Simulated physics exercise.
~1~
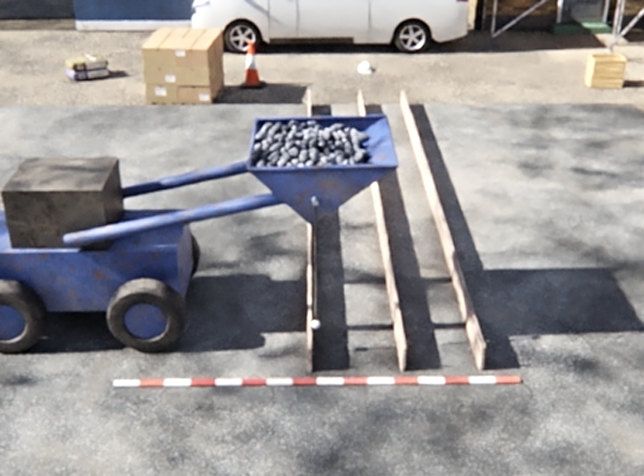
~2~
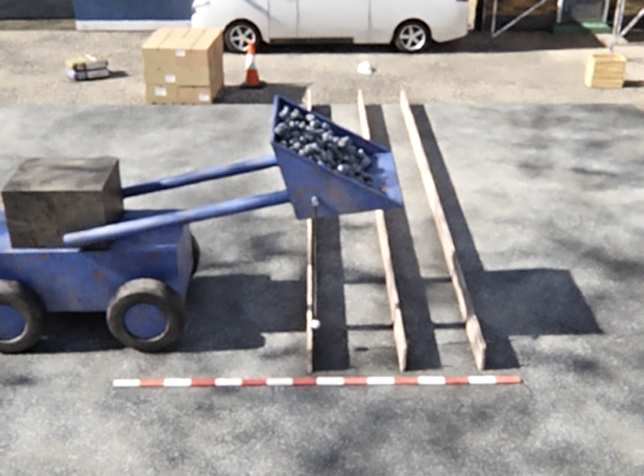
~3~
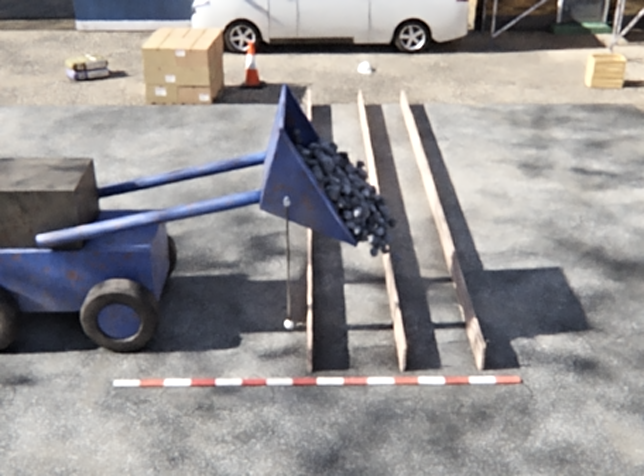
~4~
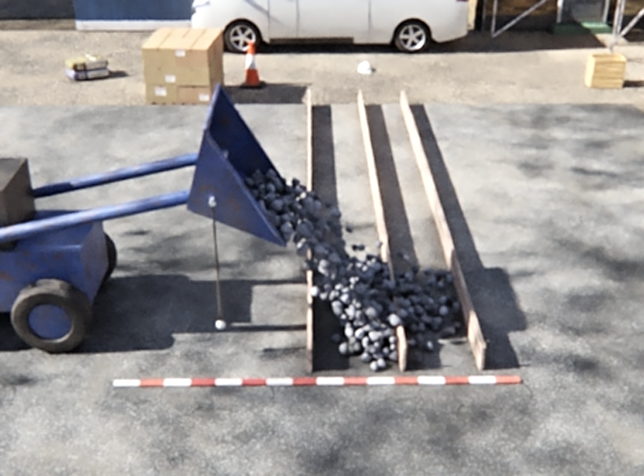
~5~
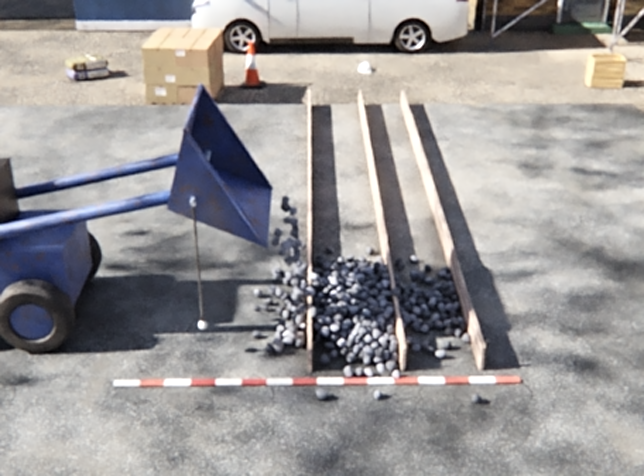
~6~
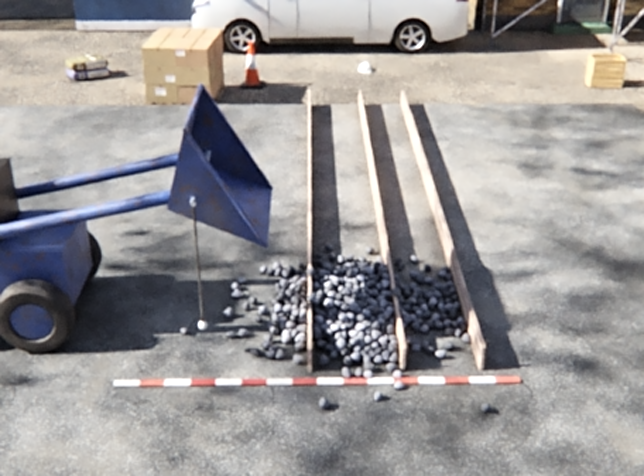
A blue loader tipped its bucket forward and rolled back to the left, pouring dark, smooth stones over the wooden planks on the ground, until the bucket was empty and most stones lay heaped between the planks, with some scattered around them.
